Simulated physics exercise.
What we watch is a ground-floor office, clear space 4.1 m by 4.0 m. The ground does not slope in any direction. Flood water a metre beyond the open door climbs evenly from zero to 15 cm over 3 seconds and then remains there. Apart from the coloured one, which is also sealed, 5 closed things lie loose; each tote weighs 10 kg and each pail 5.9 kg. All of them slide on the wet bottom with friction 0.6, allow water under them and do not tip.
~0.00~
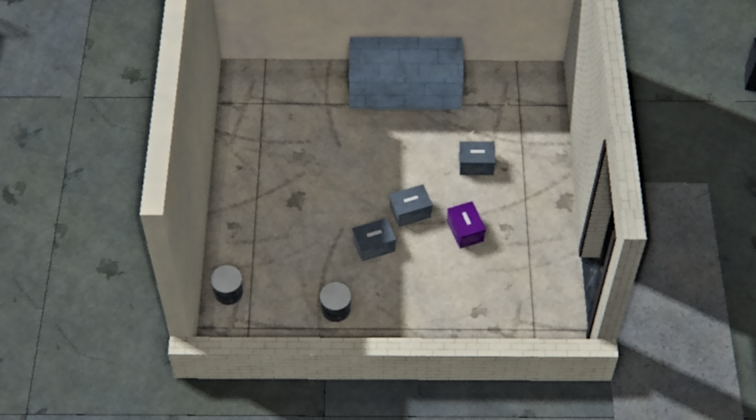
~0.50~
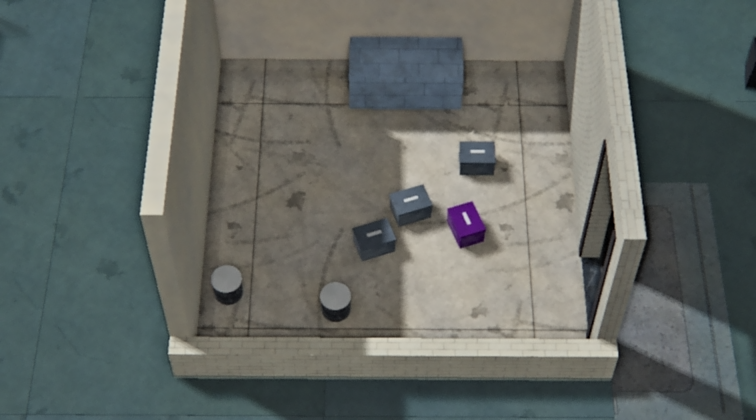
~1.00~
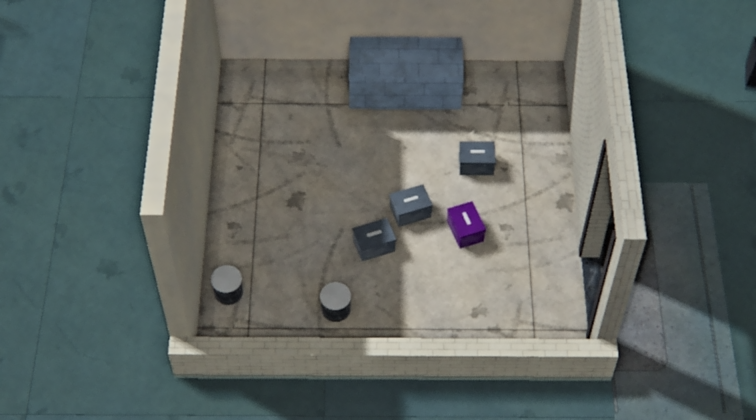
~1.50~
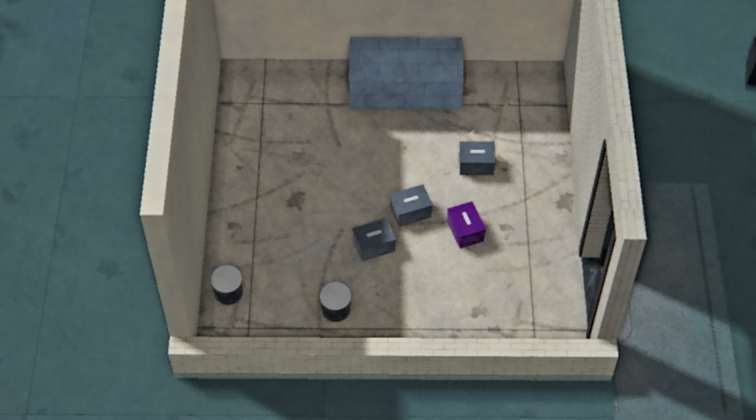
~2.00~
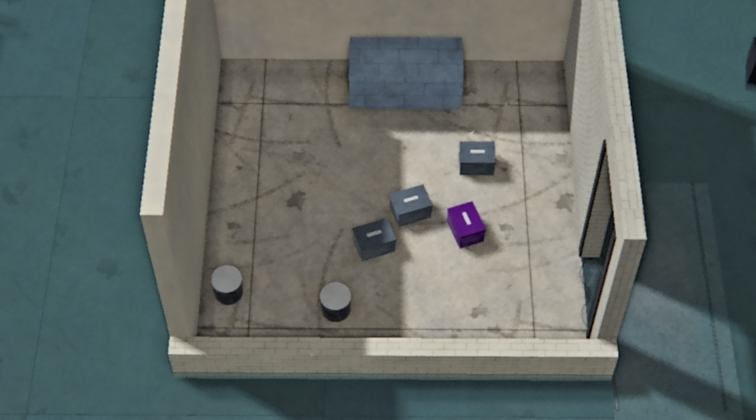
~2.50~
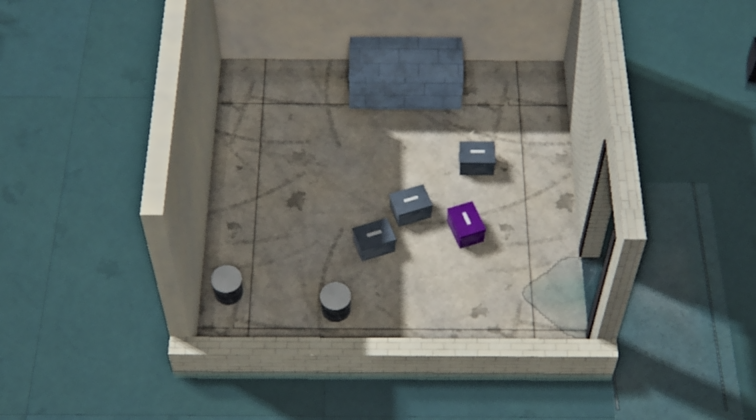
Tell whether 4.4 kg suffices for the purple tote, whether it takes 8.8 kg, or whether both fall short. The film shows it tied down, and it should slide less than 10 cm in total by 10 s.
It takes the heavier ballast.
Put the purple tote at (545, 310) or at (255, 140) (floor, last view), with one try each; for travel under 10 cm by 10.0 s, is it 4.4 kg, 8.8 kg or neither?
First try none suffices, second try the heavier suffices.
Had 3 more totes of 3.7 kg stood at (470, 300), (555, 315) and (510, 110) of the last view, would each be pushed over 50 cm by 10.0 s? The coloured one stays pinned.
Result, in order - exceeds it; exceeds it; falls shy.
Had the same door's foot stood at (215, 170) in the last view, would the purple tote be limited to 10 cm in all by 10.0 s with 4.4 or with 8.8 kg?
Then the lower weight is enough.
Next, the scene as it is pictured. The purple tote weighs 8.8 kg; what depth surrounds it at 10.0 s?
Depth: Approx. 5 cm.
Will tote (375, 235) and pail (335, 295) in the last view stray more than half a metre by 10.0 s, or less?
In turn: Below, beyond.
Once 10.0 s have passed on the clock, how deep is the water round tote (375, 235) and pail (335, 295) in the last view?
I'd put it at 4 cm and 9 cm respectively.
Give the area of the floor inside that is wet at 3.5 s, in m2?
2.5 m2.
After 3.5 s the purple tote would be 0 cm from its start with 4.4 kg and 0 cm from its start with 8.8 kg; 1 cm of water round it then.
After 4.5 s the purple tote would be 24 cm from its start with 4.4 kg and 0 cm from its start with 8.8 kg; 4 cm of water round it then.
After 7.0 s the purple tote would be 80 cm from its start with 4.4 kg and 0 cm from its start with 8.8 kg; 5 cm of water round it then.
After 10.0 s the purple tote would be 94 cm from its start with 4.4 kg and 0 cm from its start with 8.8 kg; 5 cm of water round it then.
